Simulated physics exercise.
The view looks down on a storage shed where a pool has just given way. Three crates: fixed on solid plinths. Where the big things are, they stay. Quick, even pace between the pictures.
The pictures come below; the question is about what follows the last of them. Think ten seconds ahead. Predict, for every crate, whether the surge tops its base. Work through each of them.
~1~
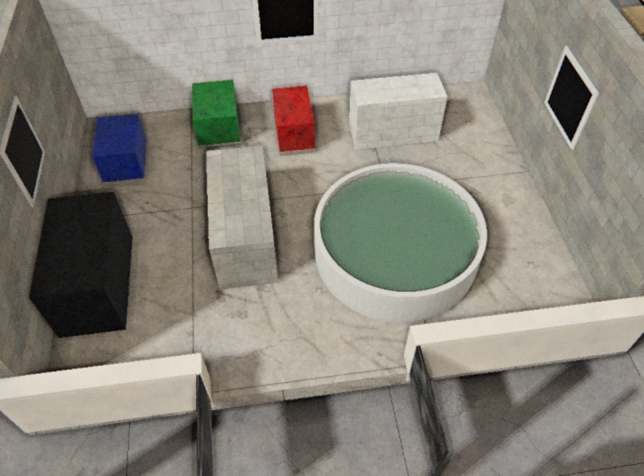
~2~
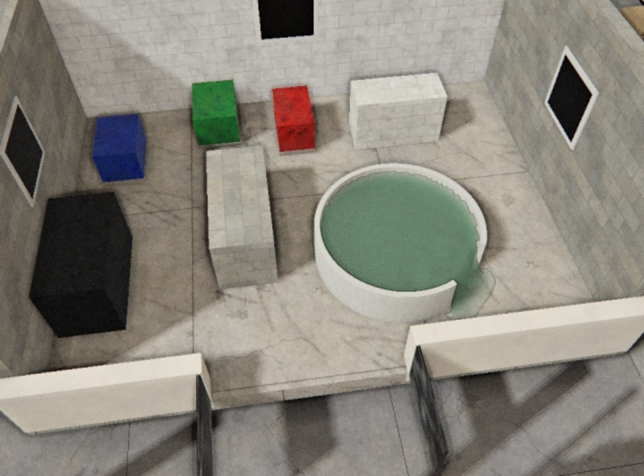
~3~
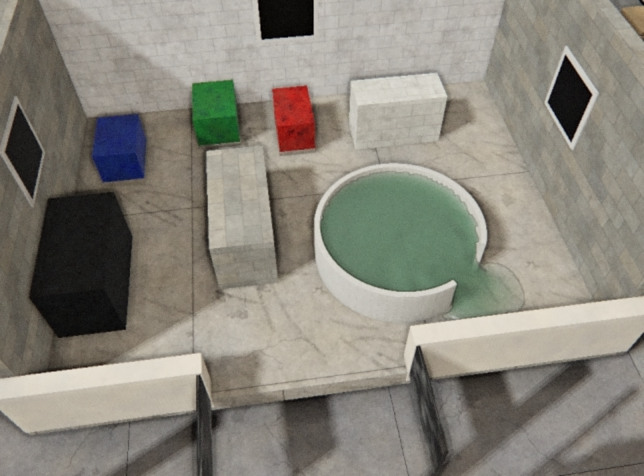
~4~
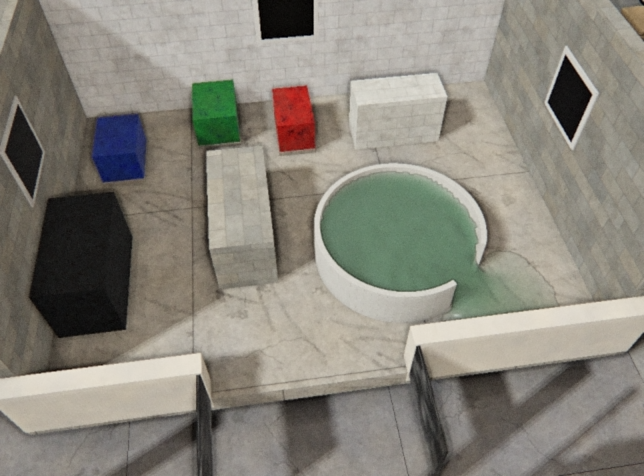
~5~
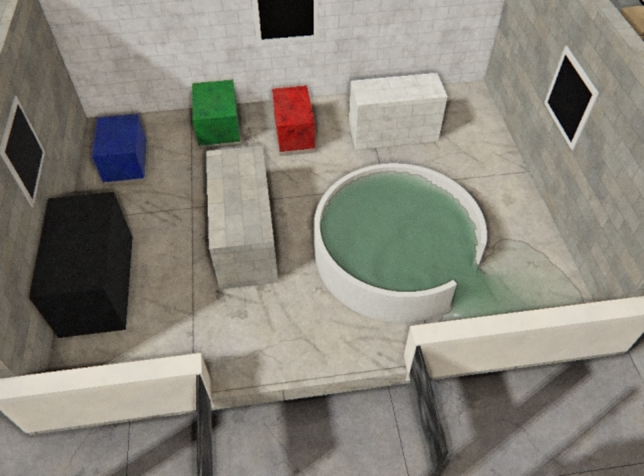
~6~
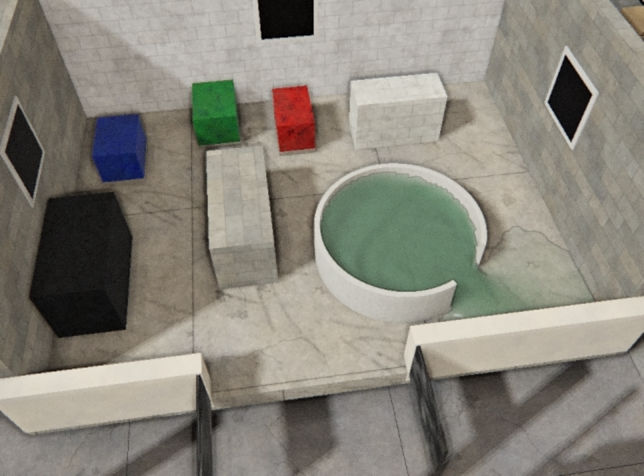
My prediction: The blue crate does not get topped; the red crate gets topped; the green crate gets topped.
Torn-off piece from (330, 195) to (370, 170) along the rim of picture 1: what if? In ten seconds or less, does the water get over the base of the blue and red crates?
I expect blue goes wet while red goes wet.
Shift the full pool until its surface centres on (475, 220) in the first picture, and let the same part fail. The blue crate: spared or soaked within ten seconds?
Blue: Untouched.
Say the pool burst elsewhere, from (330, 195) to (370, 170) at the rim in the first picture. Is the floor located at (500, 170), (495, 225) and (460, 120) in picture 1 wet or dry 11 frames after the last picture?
Taking them in turn, I get left untouched, then left untouched, then left untouched.
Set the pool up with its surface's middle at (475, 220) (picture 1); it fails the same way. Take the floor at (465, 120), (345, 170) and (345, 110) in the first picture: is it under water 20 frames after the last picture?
First drenched; next unwetted; last unwetted.
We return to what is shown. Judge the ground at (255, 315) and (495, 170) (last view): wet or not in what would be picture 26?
Going by the order given, the first is inundated and the second inundated.
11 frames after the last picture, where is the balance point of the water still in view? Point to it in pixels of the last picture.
That comes out near (441, 264).
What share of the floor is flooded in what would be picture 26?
Estimated share: Around 45 %.
A moment on, water covers 10 % of the floor; the blue crate not reached, the red crate not reached, the green crate not reached.
Next, water covers 25 % of the floor; the blue crate not reached, the red crate not reached, the green crate not reached.
Then, water covers 45 % of the floor; the blue crate not reached, the red crate water round its plinth, the green crate not reached.
Later, water covers 75 % of the floor; the blue crate water round its plinth, the red crate water round its plinth, the green crate water round its plinth.
In the end, water covers 95 % of the floor; the blue crate stayed above the water, the red crate was topped, the green crate was topped.
